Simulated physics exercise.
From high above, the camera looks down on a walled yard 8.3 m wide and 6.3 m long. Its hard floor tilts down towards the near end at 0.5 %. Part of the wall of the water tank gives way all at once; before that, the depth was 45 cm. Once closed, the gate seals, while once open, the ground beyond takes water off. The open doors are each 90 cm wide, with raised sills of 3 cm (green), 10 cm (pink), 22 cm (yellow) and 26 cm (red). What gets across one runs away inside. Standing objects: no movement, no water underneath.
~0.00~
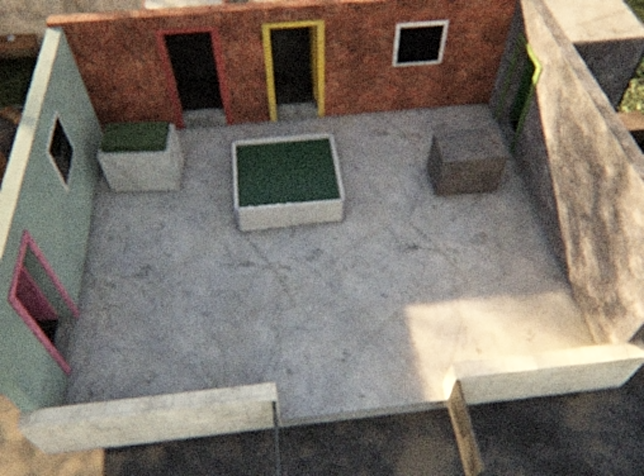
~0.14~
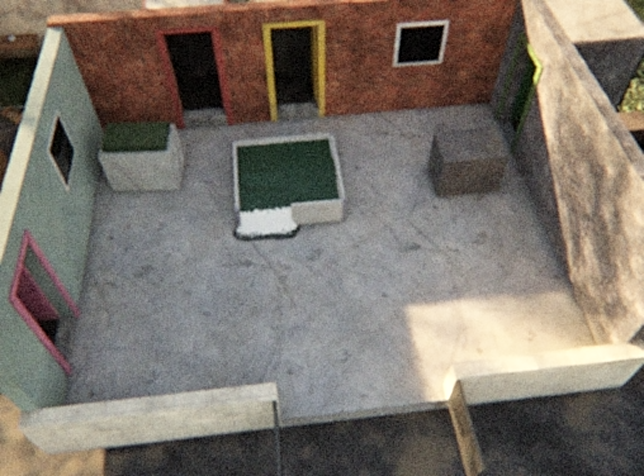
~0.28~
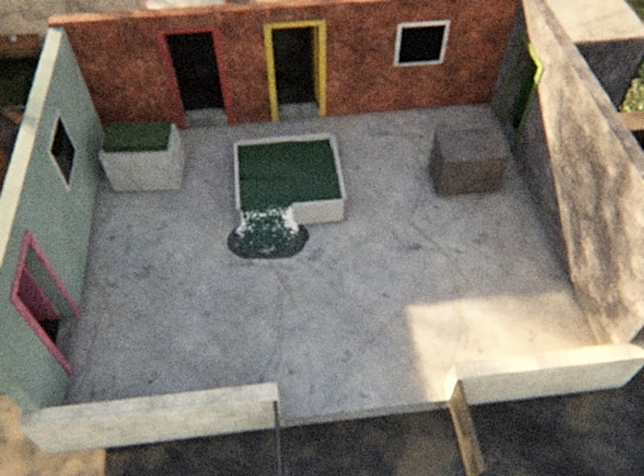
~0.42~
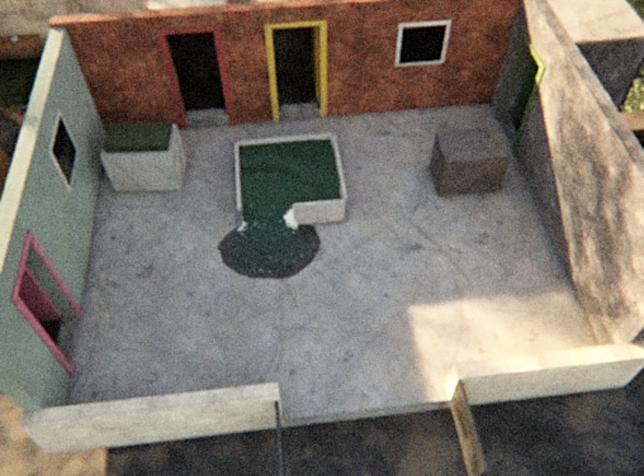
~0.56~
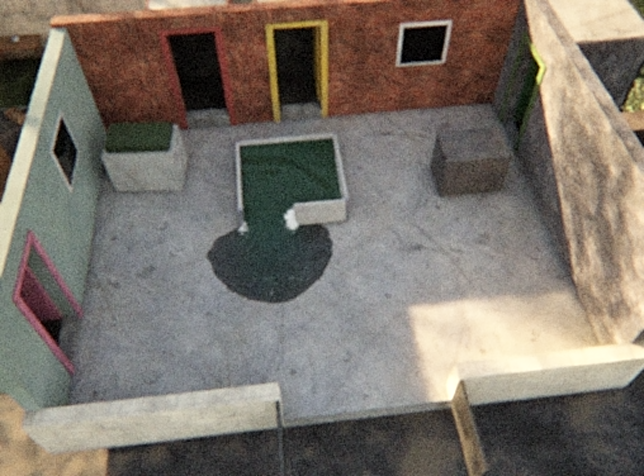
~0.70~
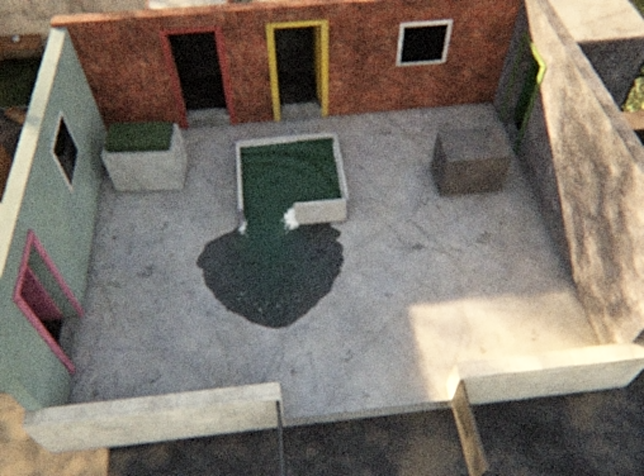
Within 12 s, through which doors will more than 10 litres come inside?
Green door: Not more than 10 litres; pink door: Not more than 10 litres; yellow door: Not more than 10 litres; red door: Not more than 10 litres.
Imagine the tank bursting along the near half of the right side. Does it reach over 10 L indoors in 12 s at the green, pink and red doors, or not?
Result: Green limit passed, pink limit not passed, red limit not passed.
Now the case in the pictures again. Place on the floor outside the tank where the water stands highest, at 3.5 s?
Look at roughly (64, 428).
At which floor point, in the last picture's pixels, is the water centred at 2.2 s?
About (274, 241).
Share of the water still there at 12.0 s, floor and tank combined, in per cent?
66 %.
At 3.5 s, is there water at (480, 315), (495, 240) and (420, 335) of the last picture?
Going in order, clear, then clear, then covered.
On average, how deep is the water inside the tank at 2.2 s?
The average depth is around 25 cm.
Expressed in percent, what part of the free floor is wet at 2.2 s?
Around 25 per cent.
After 1.4 s water covers 15 % of the floor and is deepest (24 cm) near (262, 234); green door not reached, pink door not reached, yellow door not reached, red door not reached.
After 2.2 s water covers 25 % of the floor and is deepest (18 cm) near (262, 234); green door not reached, pink door not reached, yellow door not reached, red door not reached.
After 3.5 s water covers 30 % of the floor and is deepest (20 cm) near (64, 428); green door not reached, pink door 7 cm at the sill, 0 L in, yellow door not reached, red door not reached.
After 7.0 s water covers 40 % of the floor and is deepest (9 cm) near (64, 428); green door not reached, pink door 6 cm at the sill, 0 L in, yellow door not reached, red door not reached.
After 12.0 s water covers 55 % of the floor and is deepest (6 cm) near (64, 428); green door not reached, pink door 4 cm at the sill, 0 L in, yellow door not reached, red door 3 cm at the sill, 0 L in.
